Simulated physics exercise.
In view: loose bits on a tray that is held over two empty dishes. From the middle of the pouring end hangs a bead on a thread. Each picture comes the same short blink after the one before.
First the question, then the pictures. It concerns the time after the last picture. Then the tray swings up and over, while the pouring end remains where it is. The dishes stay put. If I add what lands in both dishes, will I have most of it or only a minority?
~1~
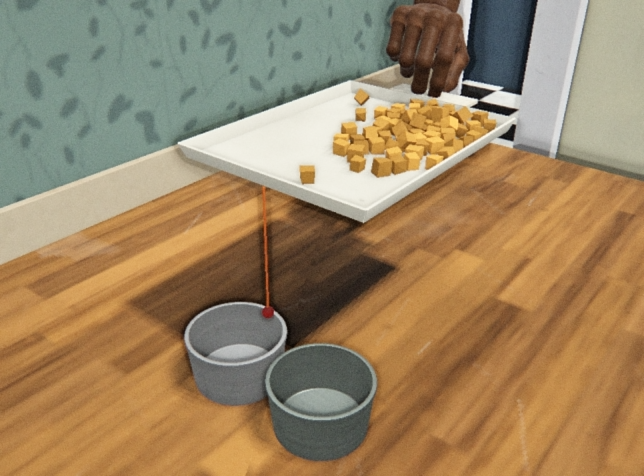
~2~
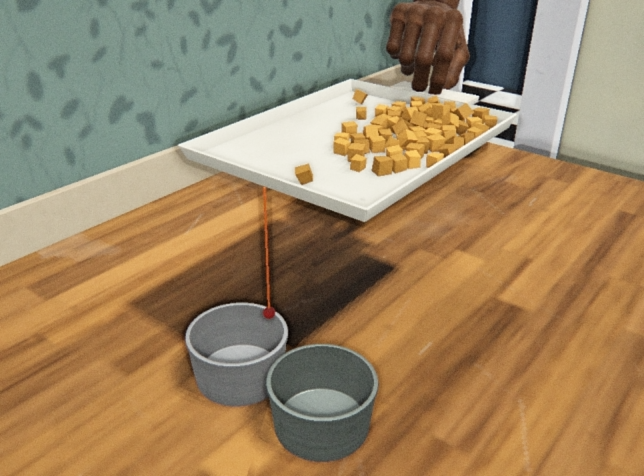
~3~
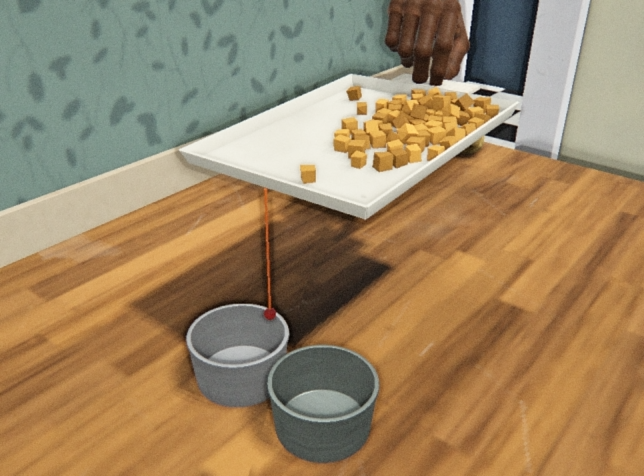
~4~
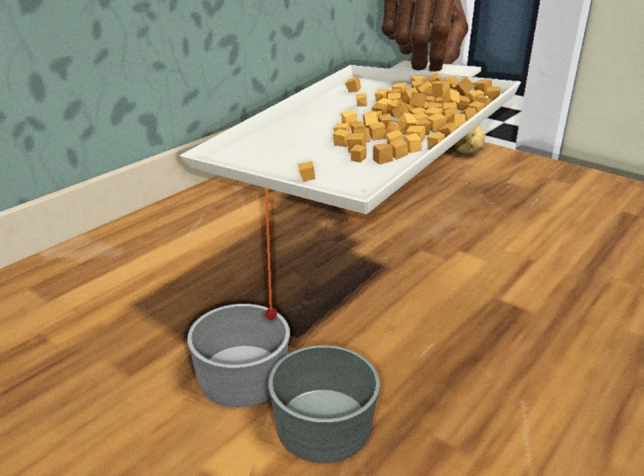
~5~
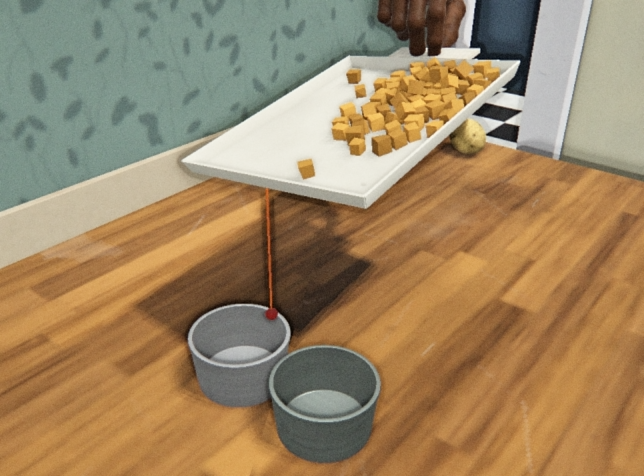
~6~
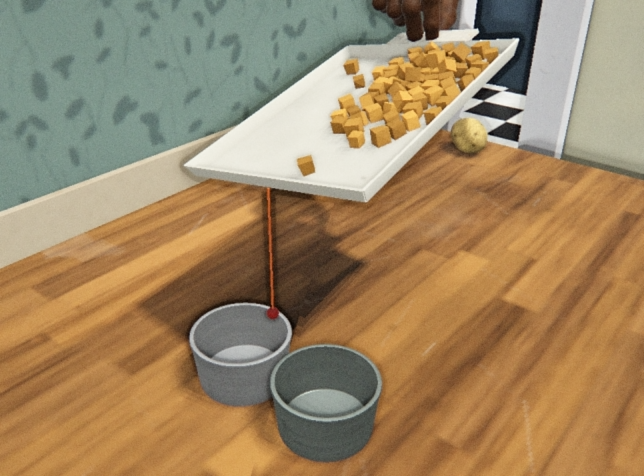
In the end the dishes save the lesser share of it.
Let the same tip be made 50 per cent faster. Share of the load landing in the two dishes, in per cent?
Share: Roughly 10%.
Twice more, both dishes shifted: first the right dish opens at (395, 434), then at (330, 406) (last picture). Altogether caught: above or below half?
Earlier try a minority share, later try a minority share.
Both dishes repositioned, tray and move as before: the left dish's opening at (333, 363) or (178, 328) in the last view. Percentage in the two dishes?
In order, 0 % and 30 %.
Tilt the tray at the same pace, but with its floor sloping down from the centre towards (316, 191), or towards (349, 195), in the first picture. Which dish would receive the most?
Rightward dish at the first place, Rightward dish at the second.
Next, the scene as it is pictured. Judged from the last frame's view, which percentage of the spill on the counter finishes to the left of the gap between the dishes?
Estimate: Near 100 per cent.
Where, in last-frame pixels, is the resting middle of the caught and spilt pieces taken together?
Around (164, 338).
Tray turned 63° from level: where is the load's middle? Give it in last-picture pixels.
Its middle sits at about pixel (199, 204).
Soon, tray tipped steeply; about half on the tray; about a quarter outside both; about a third in the air.
A while on, tray tipped past a quarter turn; a small part in the left dish; nearly all outside both.
Towards the end, tray tipped past a quarter turn; a small part in the left dish; nearly all outside both.
Finally, tray tipped past a quarter turn; none in the right dish; a small part in the left dish; nearly all outside both.
